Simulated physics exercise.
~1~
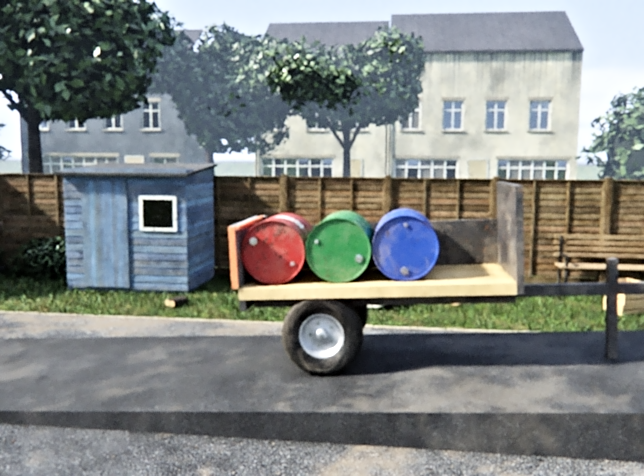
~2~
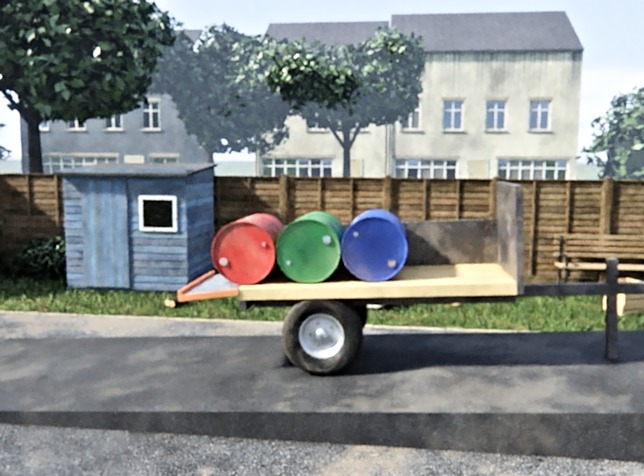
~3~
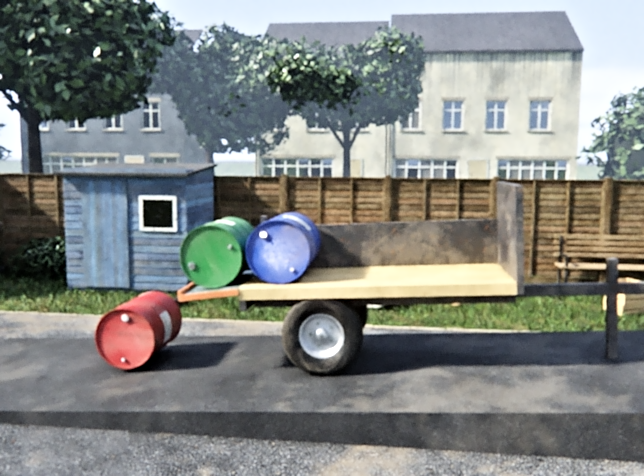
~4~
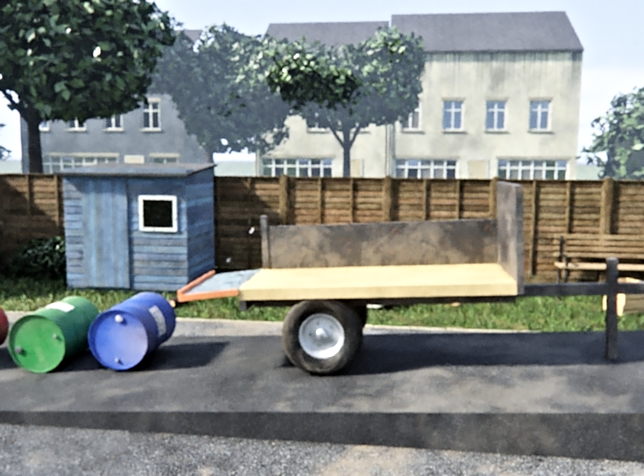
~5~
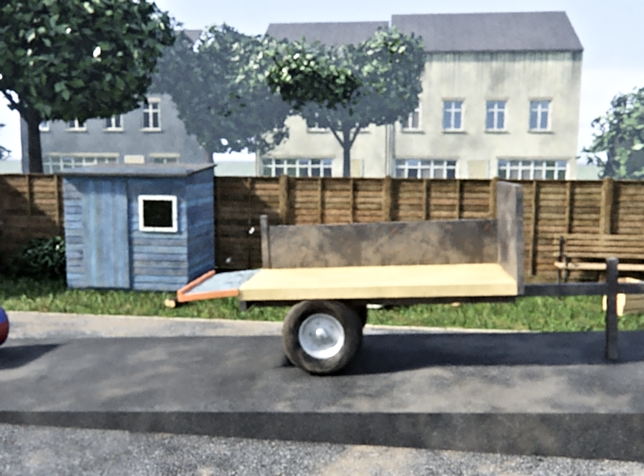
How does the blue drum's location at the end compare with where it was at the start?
At the start the blue drum is up on the trailer bed, to the right of the green one. By the end it is down on the ground at the far left edge of the view, mostly out of sight.
